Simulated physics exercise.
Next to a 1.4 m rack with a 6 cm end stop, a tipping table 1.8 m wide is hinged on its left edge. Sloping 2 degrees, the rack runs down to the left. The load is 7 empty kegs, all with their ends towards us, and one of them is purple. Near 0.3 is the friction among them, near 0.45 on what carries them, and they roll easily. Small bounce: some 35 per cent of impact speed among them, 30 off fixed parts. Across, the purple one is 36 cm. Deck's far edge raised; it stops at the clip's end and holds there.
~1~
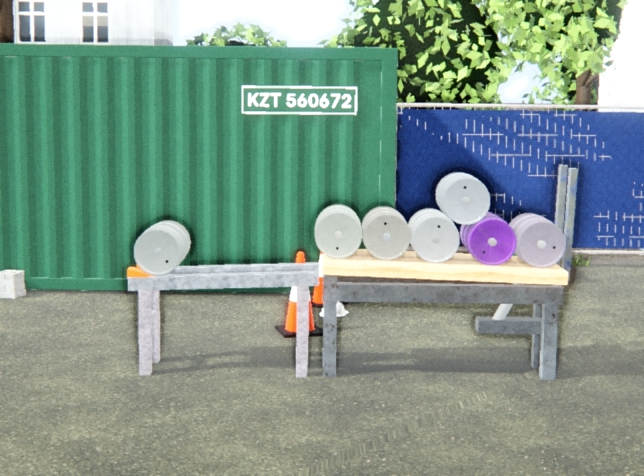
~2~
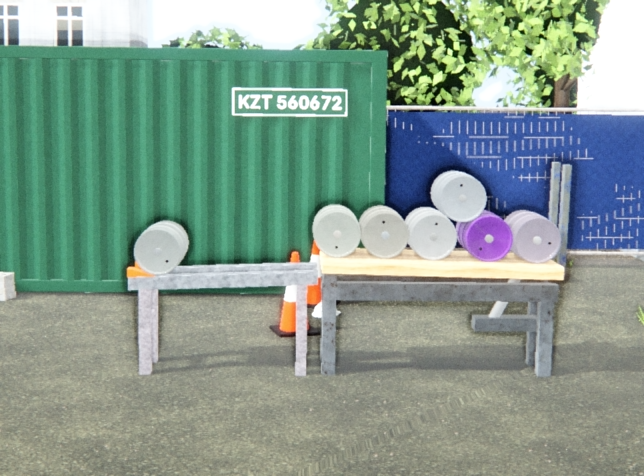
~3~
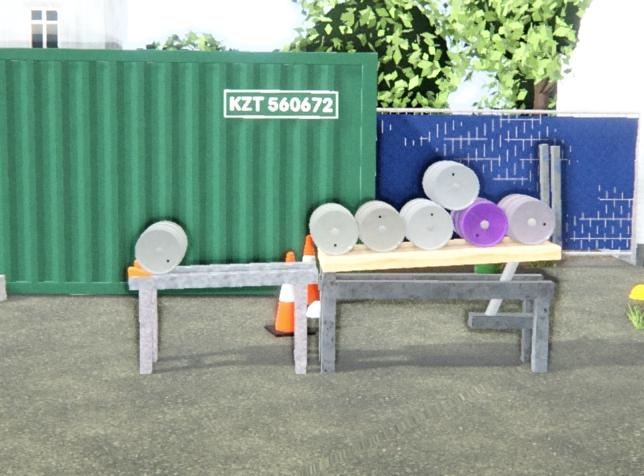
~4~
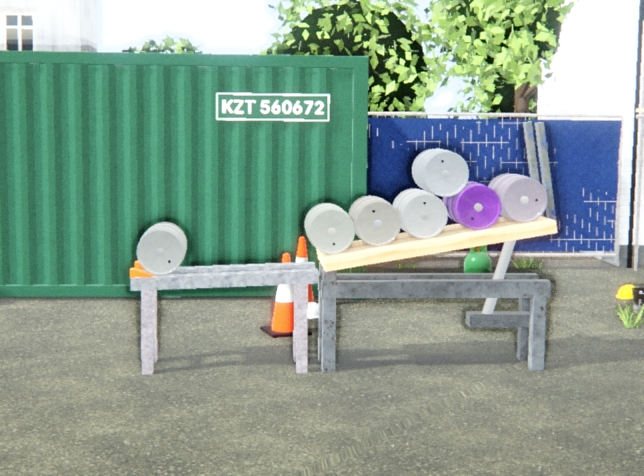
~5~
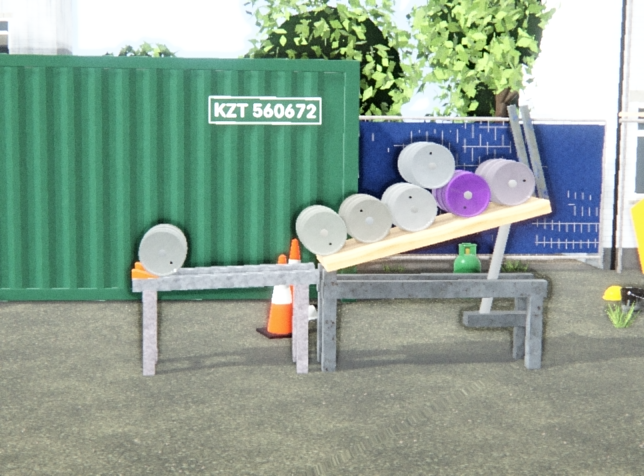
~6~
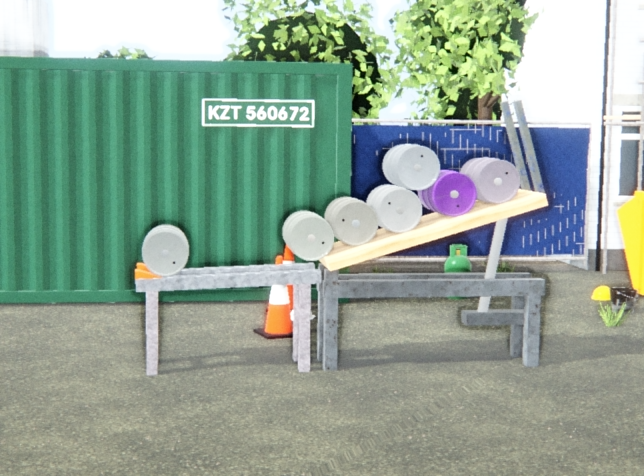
Six barrels, one purple and the others pale grey, sit on a wooden deck at right, seen side-on in a paved yard before a green shipping container and blue fencing. One barrel rests atop the row, and another grey one lies at the left end of an adjoining grey rack. The deck's right side rises, its barrels roll leftward to its lower edge, and the camera drifts slightly around them.
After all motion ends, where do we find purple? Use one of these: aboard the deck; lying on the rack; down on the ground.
It is found lying on the rack.
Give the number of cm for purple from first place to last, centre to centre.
Purple shifts something like 180.
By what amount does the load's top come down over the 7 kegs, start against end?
It sits roughly 10 cm lower at the end.
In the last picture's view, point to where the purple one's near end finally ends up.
At about (254, 250).
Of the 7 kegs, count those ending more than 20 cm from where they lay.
That would be 7 of them.
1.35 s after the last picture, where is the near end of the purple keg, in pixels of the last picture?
Roughly at (313, 238) in the last picture.
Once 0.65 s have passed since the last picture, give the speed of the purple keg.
Its speed is roughly 1.0 m/s.
Then, 0.7 s past the sixth picture, purple is on the deck, 50 cm from the hinge, rolling left; 0 past the stop so far.
Then, 1.4 s past the sixth picture, purple is on the rack, 135 cm from the rack's far end, rolling left; 1 past the stop so far.
Finally (4.3 s after the last picture), purple is on the rack, 90 cm from the rack's far end; 2 past the stop so far.
